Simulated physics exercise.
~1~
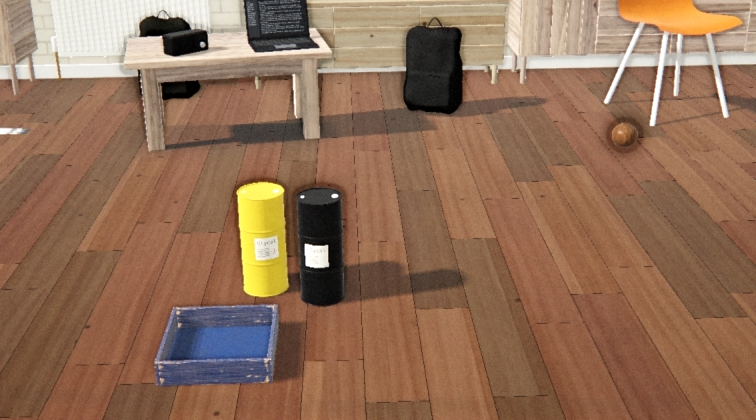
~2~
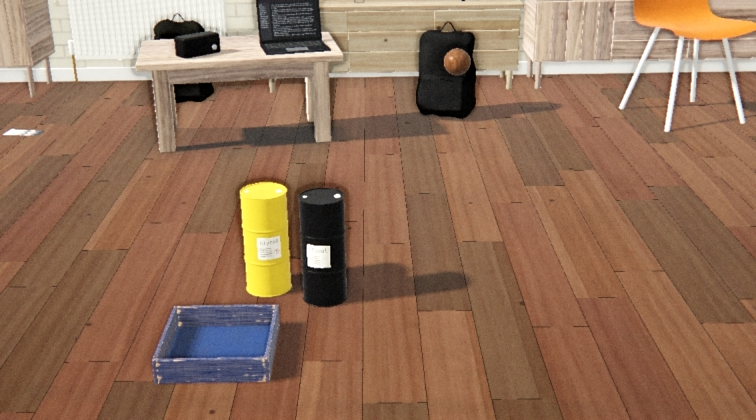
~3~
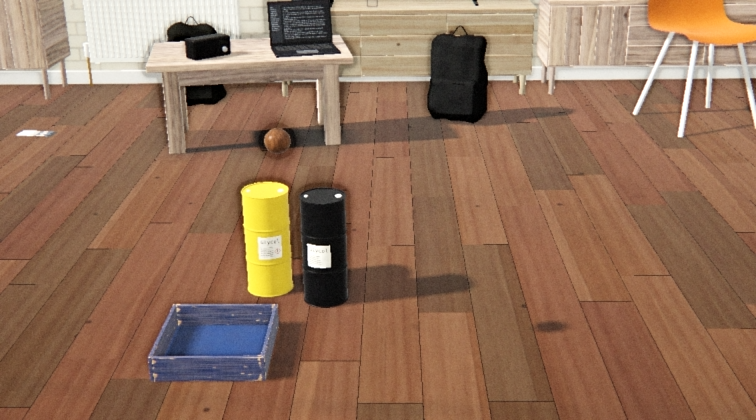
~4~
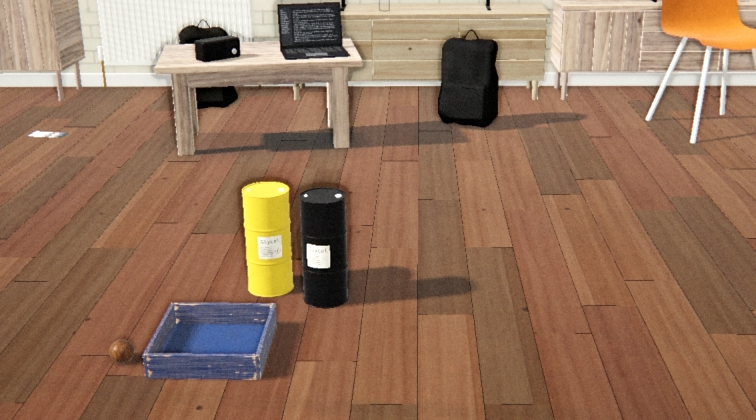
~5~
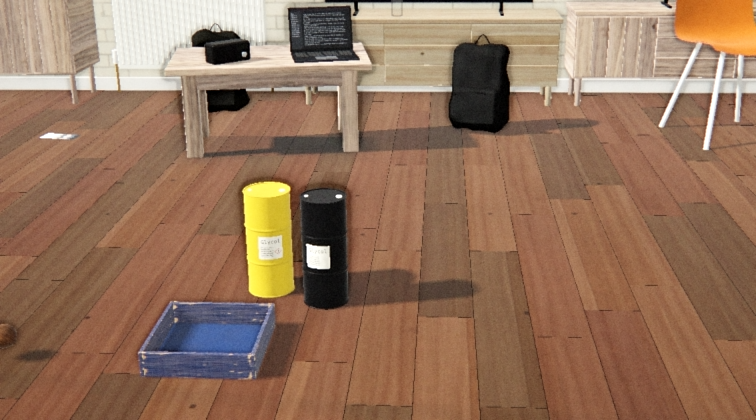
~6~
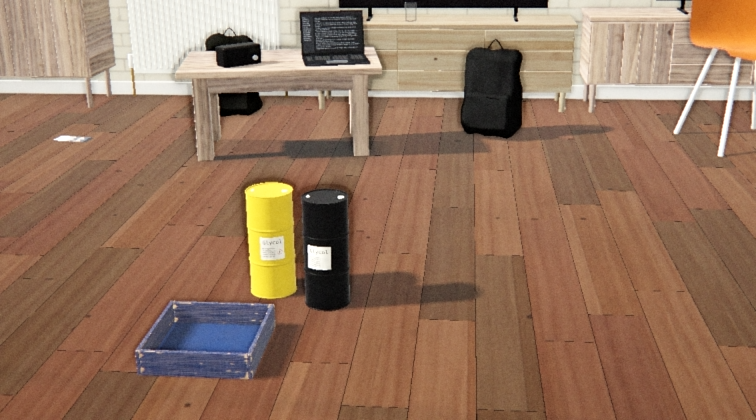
In a bright room with a wooden plank floor, seen from slightly above by a camera drifting gently sideways, a blue open box sits at the front left. Behind it stand a yellow canister and a black canister, with a laptop on a wooden table, dark backpacks and an orange chair farther back. A round brown onion flies in from the right, crosses in front of a backpack and drops leftward past the table. It comes down beside the left edge of the box, outside it, then moves out of view on the left. The box remains empty, and both canisters stay standing in place.
